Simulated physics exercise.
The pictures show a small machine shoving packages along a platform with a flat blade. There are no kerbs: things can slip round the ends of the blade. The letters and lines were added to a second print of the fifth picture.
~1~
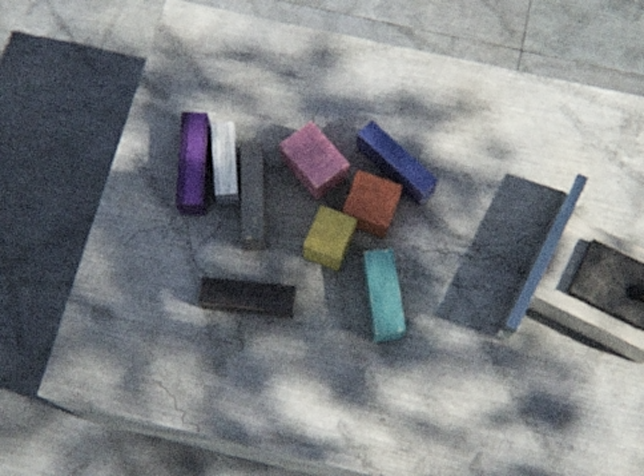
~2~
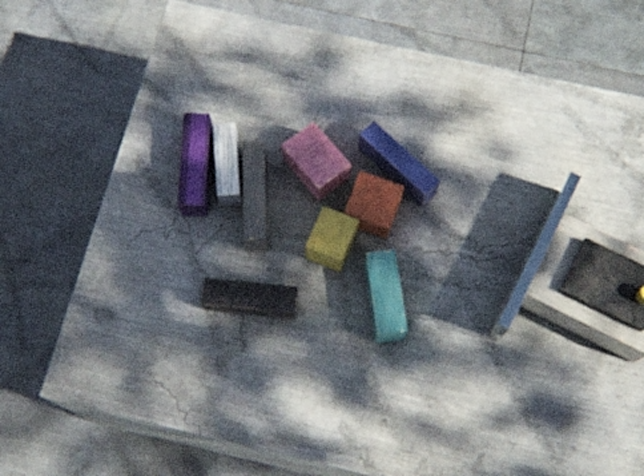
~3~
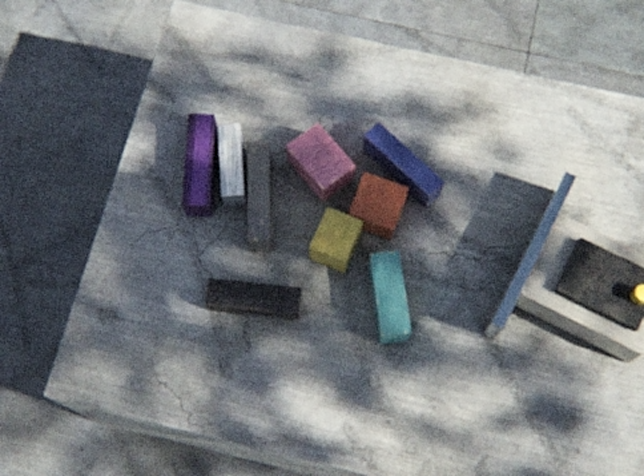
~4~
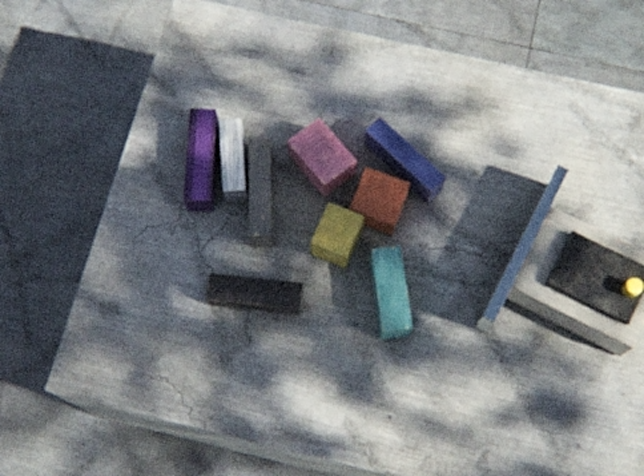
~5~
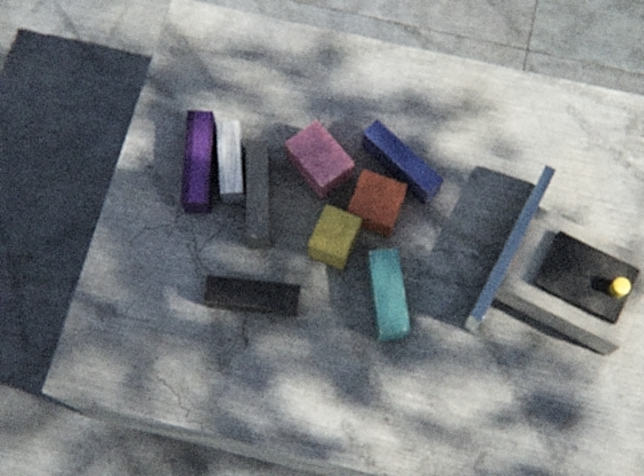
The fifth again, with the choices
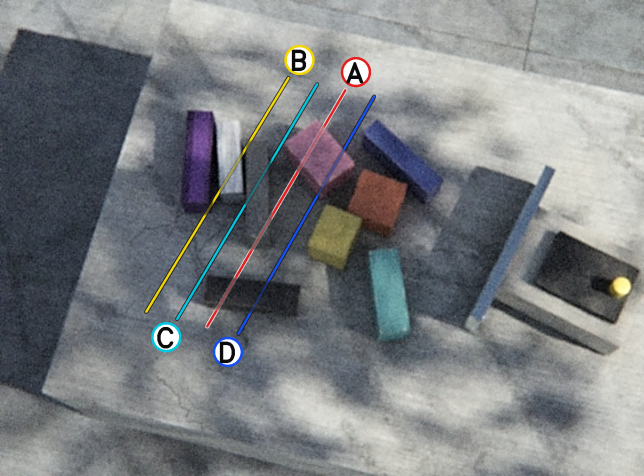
Small machine with a flat blue blade edging slightly left across a pale platform towards a scattered group of coloured blocks lying still.
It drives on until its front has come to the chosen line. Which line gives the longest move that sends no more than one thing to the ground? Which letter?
It should halt at B.
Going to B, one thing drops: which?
It is the purple stick.
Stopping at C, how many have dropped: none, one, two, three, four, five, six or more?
In all, none.
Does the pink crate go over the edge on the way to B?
No.
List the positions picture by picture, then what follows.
Purple stick (194, 163); turquoise bar (383, 295); blue bar (396, 163), in the first frame.
Robot (607, 281); yellow crate (332, 239), in the second frame.
Robot (602, 280); white stick (232, 165), in the third frame.
Robot (594, 274); black bar (256, 294), in the fourth frame.
Robot (580, 273); purple stick (199, 162); turquoise bar (387, 295); blue bar (401, 163), in the fifth frame.
On the marked copy, A at (279, 203); B at (220, 190); C at (250, 197); D at (309, 210).
Taking B. A third of the way, robot (472, 249); blue bar (385, 154); turquoise bar (352, 282).
Two thirds of the way, robot (364, 224); purple stick (171, 154); white stick (196, 155).
When it is over, robot (281, 205); purple stick over the edge; white stick (127, 134); one fallen.
As for the rest, A is within the limit but short; C is within the limit but short; D is within the limit but short.
